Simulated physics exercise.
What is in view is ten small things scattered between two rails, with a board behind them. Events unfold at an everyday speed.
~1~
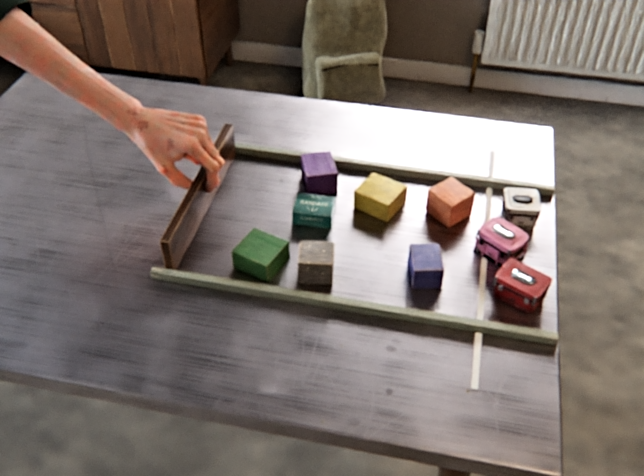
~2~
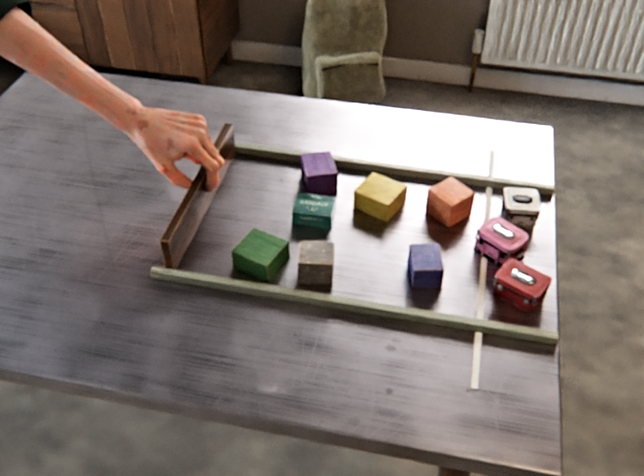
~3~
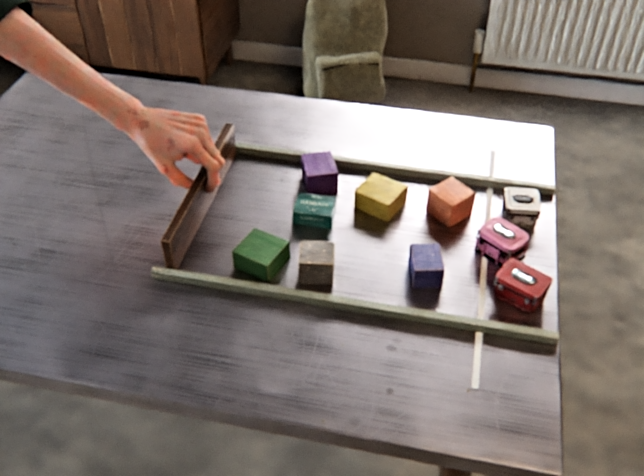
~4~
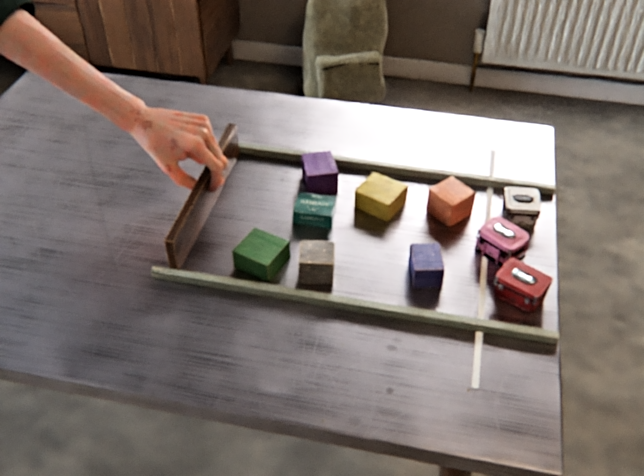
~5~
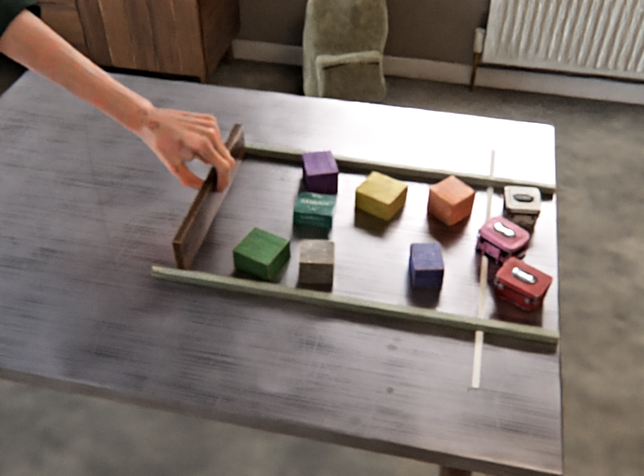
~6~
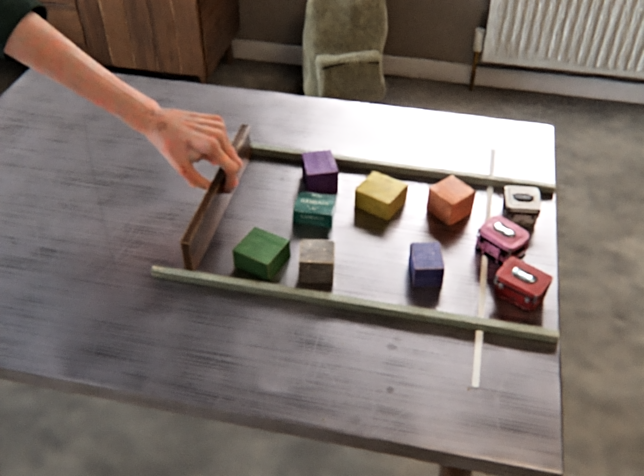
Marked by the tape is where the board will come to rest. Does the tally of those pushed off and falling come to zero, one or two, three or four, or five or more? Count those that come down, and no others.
It comes to three or four.
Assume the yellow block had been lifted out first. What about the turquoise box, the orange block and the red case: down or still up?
Turquoise box - safe, orange block - safe, red case - gone.
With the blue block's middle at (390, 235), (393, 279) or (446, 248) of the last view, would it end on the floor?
In sequence: It stays; it goes; it stays.
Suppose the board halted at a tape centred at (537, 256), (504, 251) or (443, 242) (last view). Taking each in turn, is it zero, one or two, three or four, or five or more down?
Taking the places one by one, it comes to at least five; five or over; just one or two.
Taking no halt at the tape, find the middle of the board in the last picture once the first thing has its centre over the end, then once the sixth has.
I'd say close to (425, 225), and after that close to (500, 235).
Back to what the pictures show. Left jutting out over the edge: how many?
4 overhanging.
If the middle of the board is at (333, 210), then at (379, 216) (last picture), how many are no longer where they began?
5 and 8.
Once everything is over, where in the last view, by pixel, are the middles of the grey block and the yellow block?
Final centres, in order: Near (549, 300), near (544, 217).
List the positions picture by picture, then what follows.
In the first frame, red case (521, 286); white case (520, 208); pink case (502, 243); board (202, 193); tape (485, 250).
In the second frame, white case (520, 208); orange block (450, 202).
In the third frame, pink case (502, 243); blue block (426, 266).
In the fourth frame, red case (522, 286); board (206, 192).
In the fifth frame, white case (521, 207); grey block (317, 262).
In the sixth frame, red case (522, 285); white case (521, 207); pink case (502, 241); board (220, 193); tape (486, 248).
A little later, none off yet; red case at rest near (522, 285); white case at rest near (521, 207); pink case at rest near (502, 241).
Next, none off yet; red case shifted a little near (551, 287); white case tilted well over near (578, 220); pink case shifted a little near (515, 241).
When it is over, the number that fall off is three or four; down, orange block, white case and red case.
